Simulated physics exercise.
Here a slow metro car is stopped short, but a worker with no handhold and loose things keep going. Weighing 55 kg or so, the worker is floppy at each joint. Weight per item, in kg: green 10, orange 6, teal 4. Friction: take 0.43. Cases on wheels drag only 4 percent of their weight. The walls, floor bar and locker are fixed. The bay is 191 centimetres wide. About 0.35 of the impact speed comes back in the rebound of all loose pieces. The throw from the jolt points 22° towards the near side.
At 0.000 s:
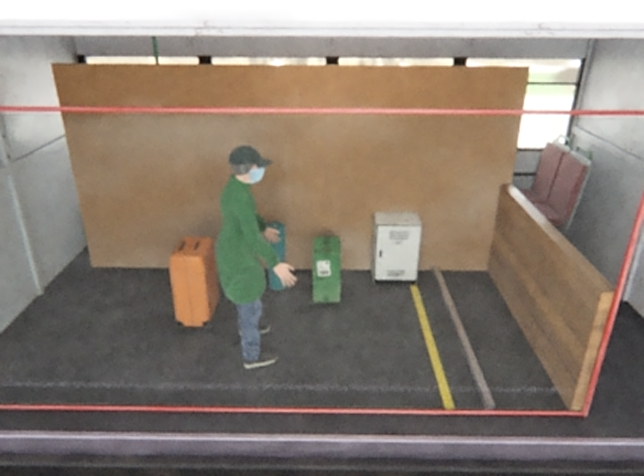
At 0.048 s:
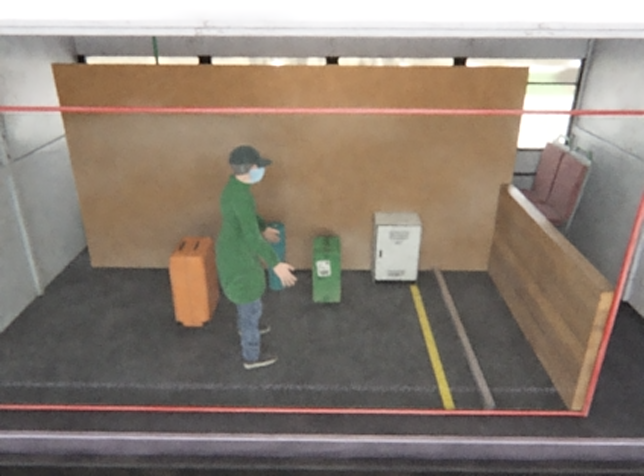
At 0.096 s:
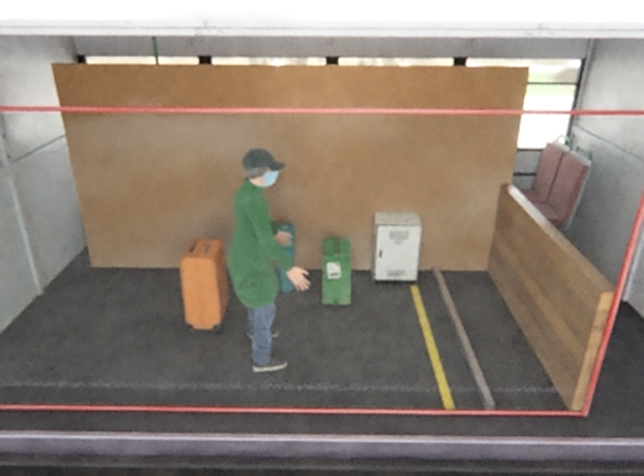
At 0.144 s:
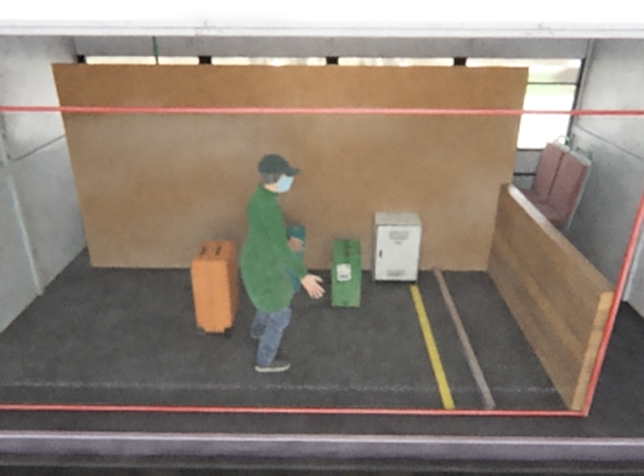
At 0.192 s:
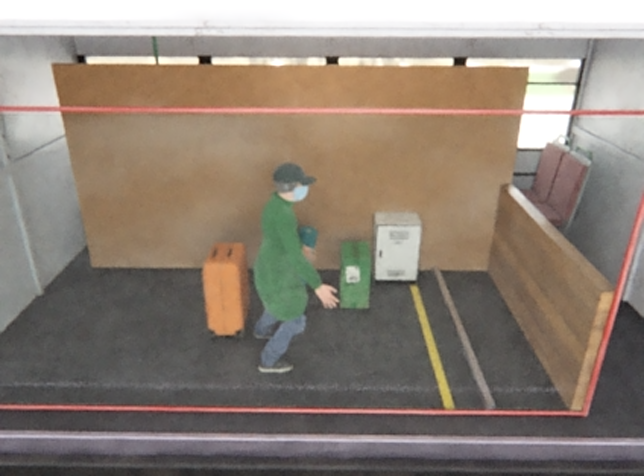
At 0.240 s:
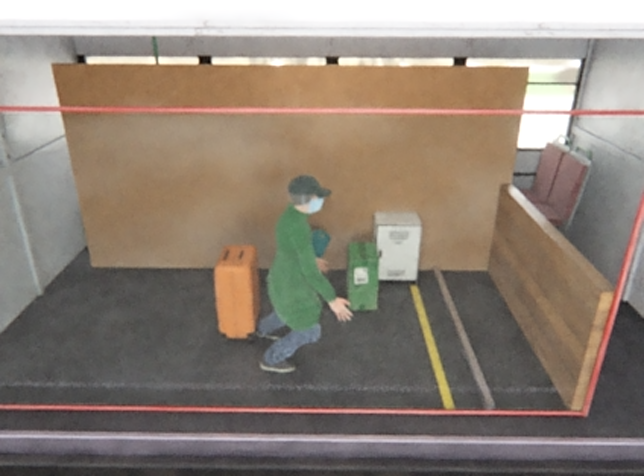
Masked worker in green coat and cap standing still, then sliding right and sinking at the knees as three cases slide along.
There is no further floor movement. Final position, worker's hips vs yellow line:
Result: Line intact.
After 0.40 s the worker's hips are 75 cm short of the yellow line, near (333, 340) in the last picture's view; the worker's head 63 cm short of the yellow line.
After 0.65 s the worker's hips are 64 cm short of the yellow line, near (351, 351) in the last picture's view.
After 1.05 s the worker's hips are 51 cm short of the yellow line, near (372, 354) in the last picture's view; the worker's head 12 cm short of the yellow line.
After 1.9 s, green pack stops short of the yellow line; orange wheeled case stops short of the yellow line; worker's hips stop short of the yellow line; worker's head stops short of the yellow line.
